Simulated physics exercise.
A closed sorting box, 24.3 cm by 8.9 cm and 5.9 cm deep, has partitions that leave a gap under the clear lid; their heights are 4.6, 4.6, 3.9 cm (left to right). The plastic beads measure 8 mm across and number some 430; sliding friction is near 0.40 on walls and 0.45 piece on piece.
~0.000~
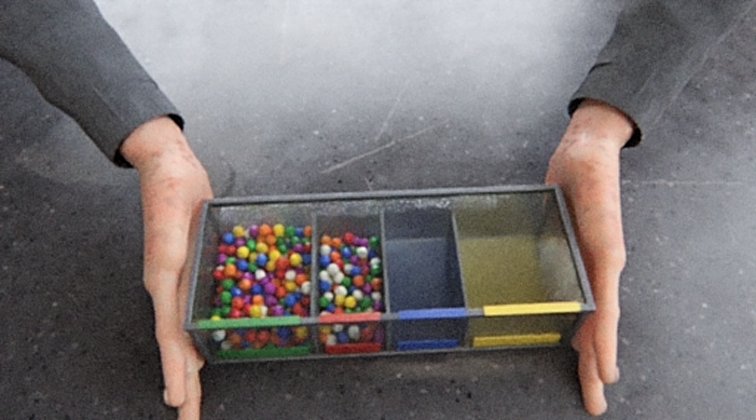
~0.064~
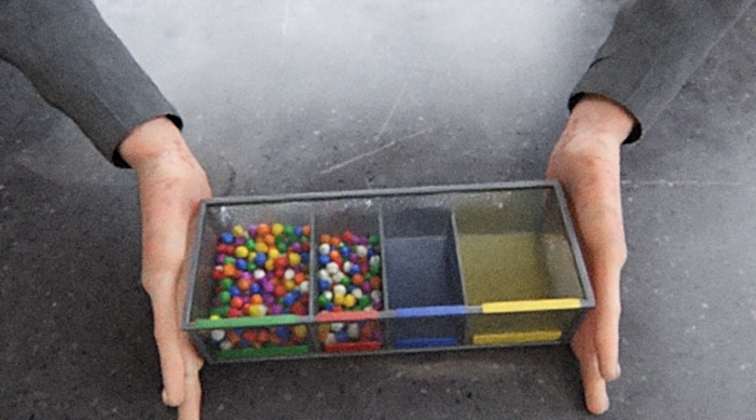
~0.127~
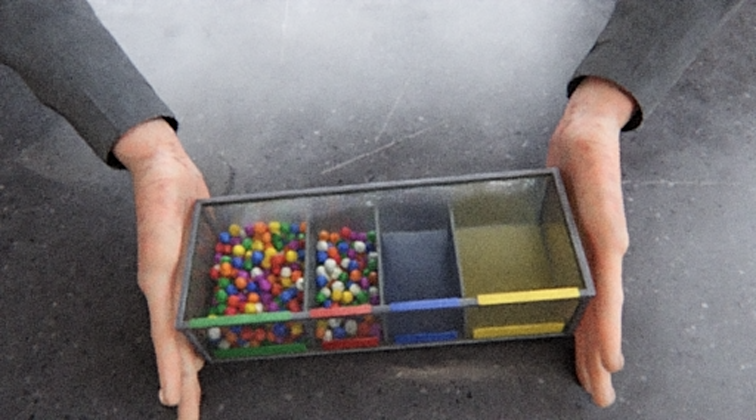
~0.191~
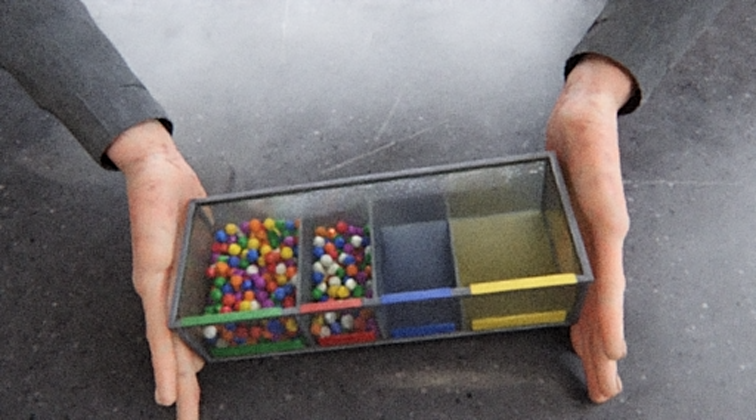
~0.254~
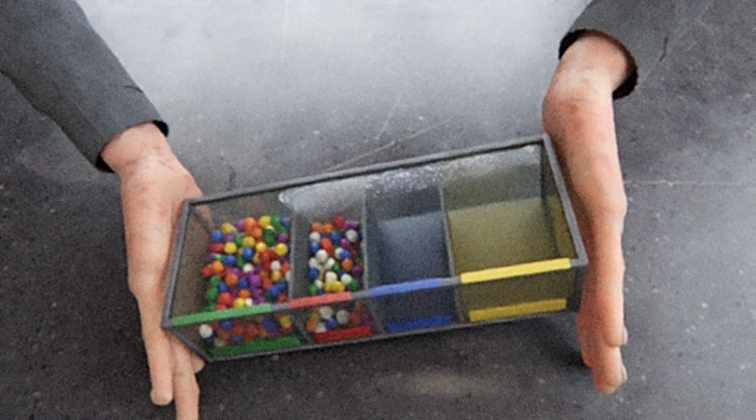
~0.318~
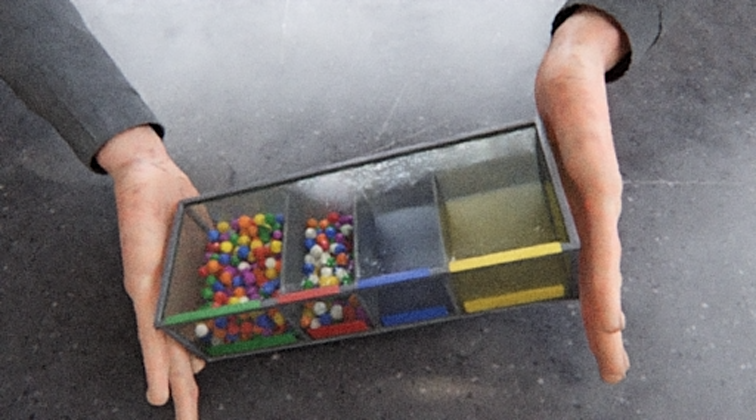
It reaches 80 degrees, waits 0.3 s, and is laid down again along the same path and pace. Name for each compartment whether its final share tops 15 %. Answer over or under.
Red: Over, blue: Under, green: Over, yellow: Under.
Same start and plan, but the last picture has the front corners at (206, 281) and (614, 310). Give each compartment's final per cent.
Red 30, blue 0, green 60, yellow 10.
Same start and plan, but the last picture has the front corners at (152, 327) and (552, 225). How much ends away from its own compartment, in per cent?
It would be near 0 per cent.
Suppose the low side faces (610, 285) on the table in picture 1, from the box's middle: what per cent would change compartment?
About 15 per cent.
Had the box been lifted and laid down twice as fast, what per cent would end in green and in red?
Then: Green 75, red 25.
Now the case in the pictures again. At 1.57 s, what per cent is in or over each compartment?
Red 25; blue 0; green 75; yellow 0.
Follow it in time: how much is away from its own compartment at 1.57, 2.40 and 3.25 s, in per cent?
About 0, 0, 0.
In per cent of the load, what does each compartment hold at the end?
Red 25; blue 0; green 75; yellow 0.
After 1.57 s, tilt 80 degrees; red 25 %, green 75 %.
After 2.40 s, tilt 40 degrees; red 25 %, green 75 %.
After 3.25 s, tilt 0 degrees; red 25 %, green 75 %.
At rest (3.7 s), red 25 %, blue 0 %, green 75 %, yellow 0 %.
